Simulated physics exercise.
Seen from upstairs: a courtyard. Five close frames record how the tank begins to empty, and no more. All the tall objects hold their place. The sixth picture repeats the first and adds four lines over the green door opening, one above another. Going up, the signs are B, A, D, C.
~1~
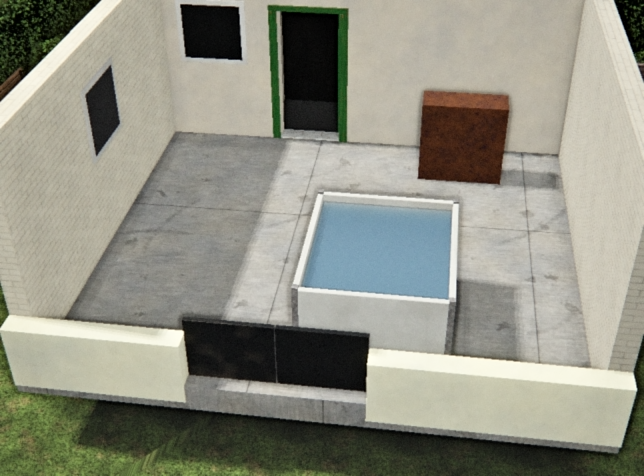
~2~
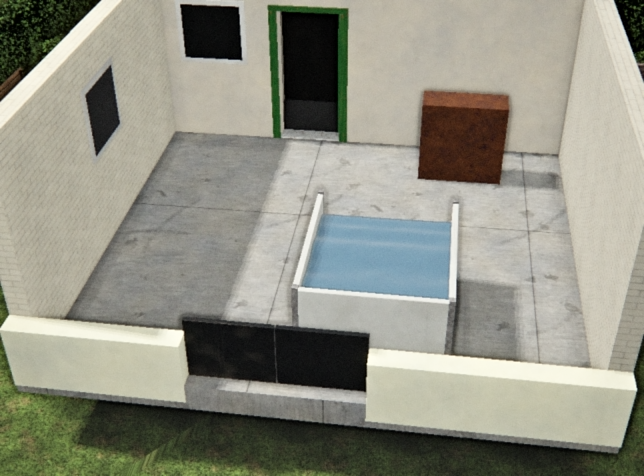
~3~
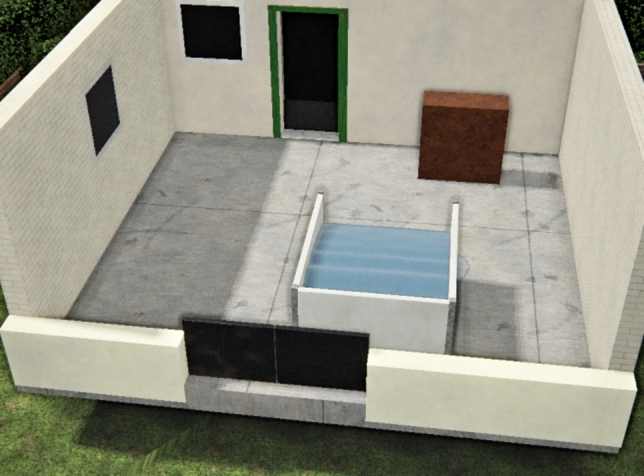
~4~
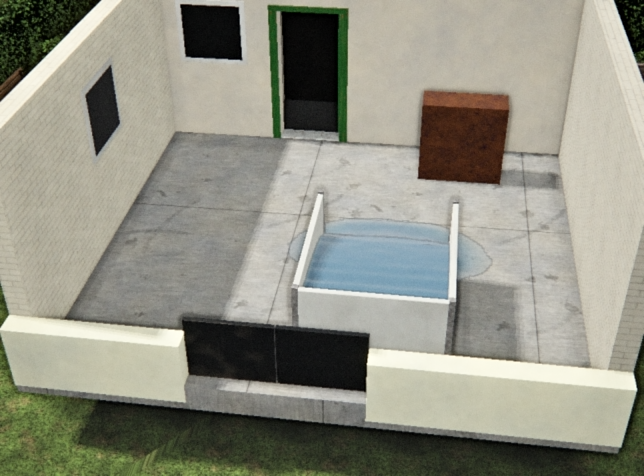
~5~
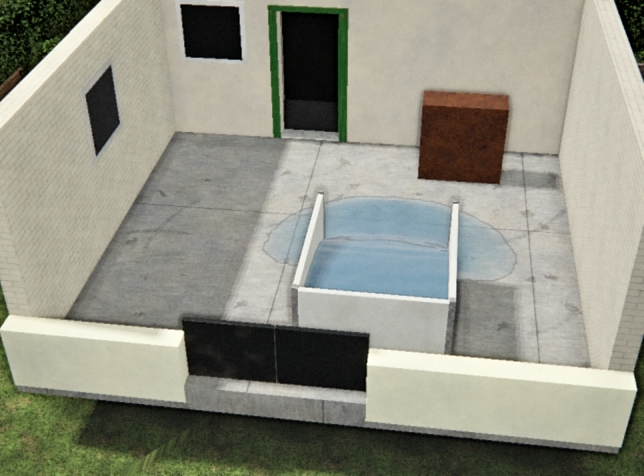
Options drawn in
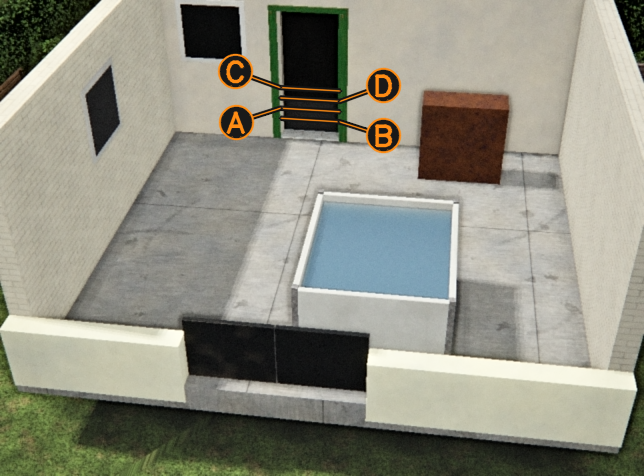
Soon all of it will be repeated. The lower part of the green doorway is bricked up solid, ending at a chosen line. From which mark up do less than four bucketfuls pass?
It is B.
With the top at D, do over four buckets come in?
No.
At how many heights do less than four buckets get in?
All of them.
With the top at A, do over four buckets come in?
No, not at all.
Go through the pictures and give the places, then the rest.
Water in the tank at rest, its middle at (381, 249); foot of the green doorway at (310, 139); shut gate at (276, 336).
Water covers 2 % of the ground, its front hidden from here.
Water covers 4 % of the ground, its front hidden from here.
Water covers 9 % of the ground, its front hidden from here.
Water covers 15 % of the ground and shows as far out as (351, 199).
On the marked copy, A at (310, 109); B at (310, 120); C at (309, 89); D at (309, 99); from the bottom up B, A, D, C.
Choosing A, nothing gets over.
Choosing B, a bucket or two gets in.
Choosing C, nothing gets over.
Choosing D, nothing gets over.
